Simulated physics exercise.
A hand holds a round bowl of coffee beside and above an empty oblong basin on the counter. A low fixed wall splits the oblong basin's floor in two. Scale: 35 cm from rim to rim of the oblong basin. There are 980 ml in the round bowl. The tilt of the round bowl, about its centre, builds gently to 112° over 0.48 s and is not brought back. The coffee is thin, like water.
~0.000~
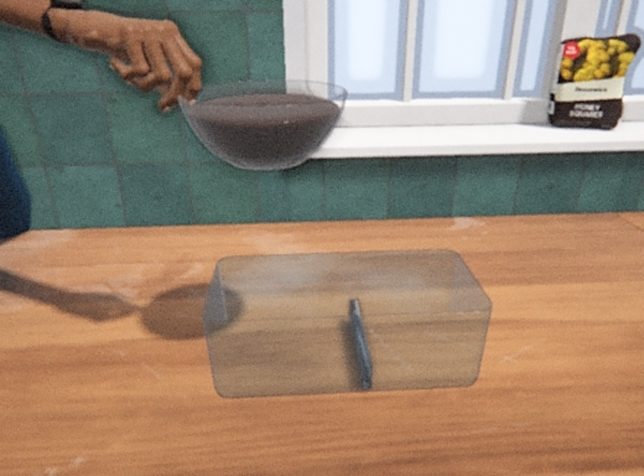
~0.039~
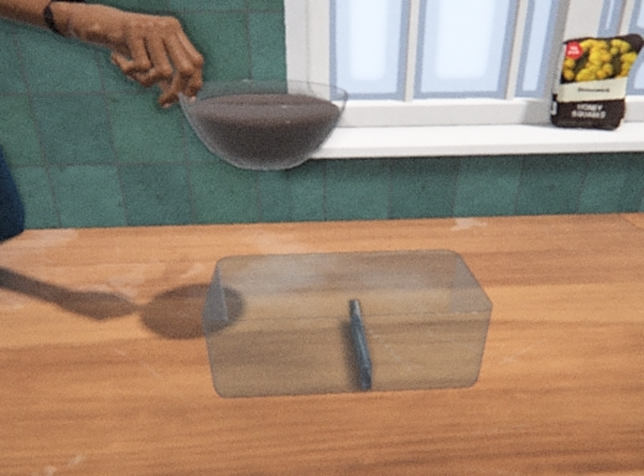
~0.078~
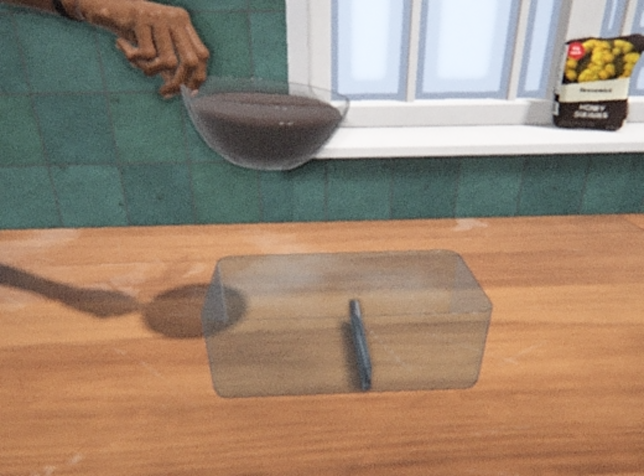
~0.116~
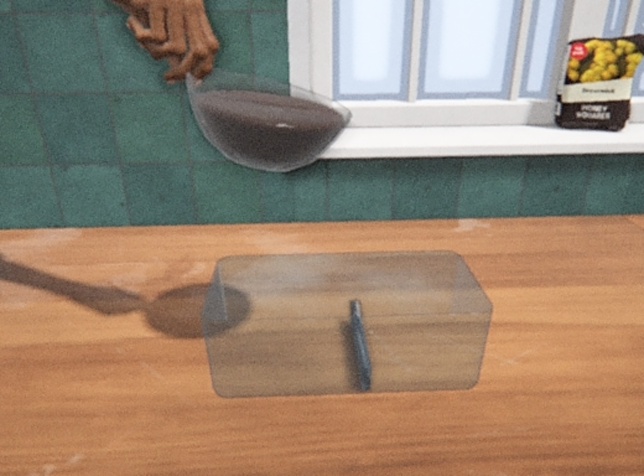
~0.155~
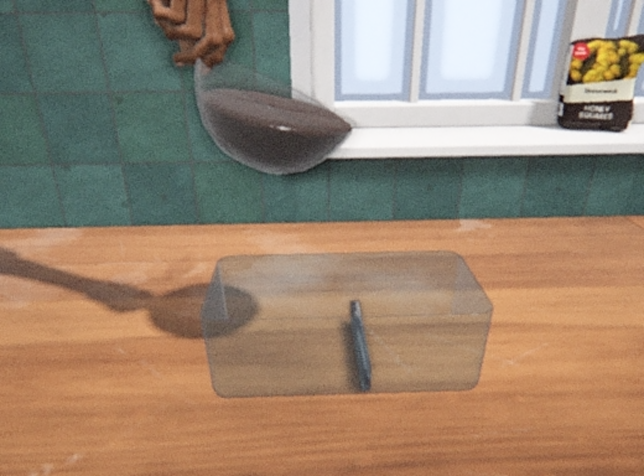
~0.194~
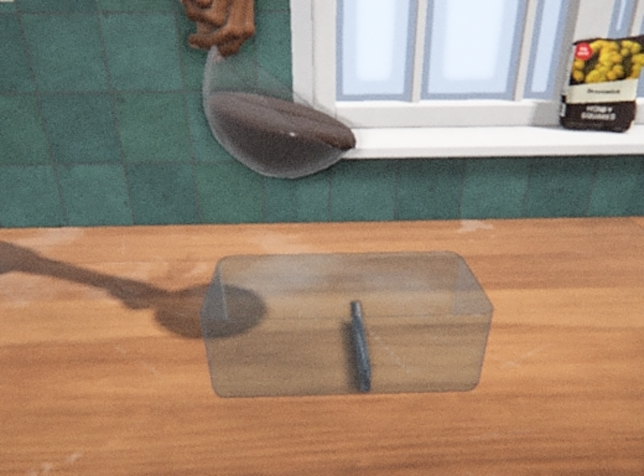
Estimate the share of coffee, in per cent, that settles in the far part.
The far part has some 52 per cent.
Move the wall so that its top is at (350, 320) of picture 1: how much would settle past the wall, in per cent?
Then about 65 per cent.
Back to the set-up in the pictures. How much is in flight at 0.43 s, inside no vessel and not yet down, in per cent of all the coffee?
Near 58 in a hundred.
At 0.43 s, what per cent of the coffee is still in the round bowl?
Near 2 in a hundred.
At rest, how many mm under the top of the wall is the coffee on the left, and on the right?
Some 26 mm on the left and 16 mm on the right.
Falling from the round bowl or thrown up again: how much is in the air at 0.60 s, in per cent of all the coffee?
Some 20 per cent.
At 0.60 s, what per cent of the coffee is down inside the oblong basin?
Some 80 per cent.
By 0.43 s the tilt is 109° and 2 per cent is still to pour, 0 is left of the wall and 40 right of it.
By 0.60 s the tilt is 112° and 0 per cent is still to pour, 27 is left of the wall and 52 right of it.
By 0.78 s the tilt is 112° and 1 per cent is still to pour, 26 is left of the wall and 47 right of it.
By 0.98 s the tilt is 112° and 0 per cent is still to pour, 36 is left of the wall and 54 right of it.
At rest 40 per cent lies left of the wall, 52 right of it and 8 outside.
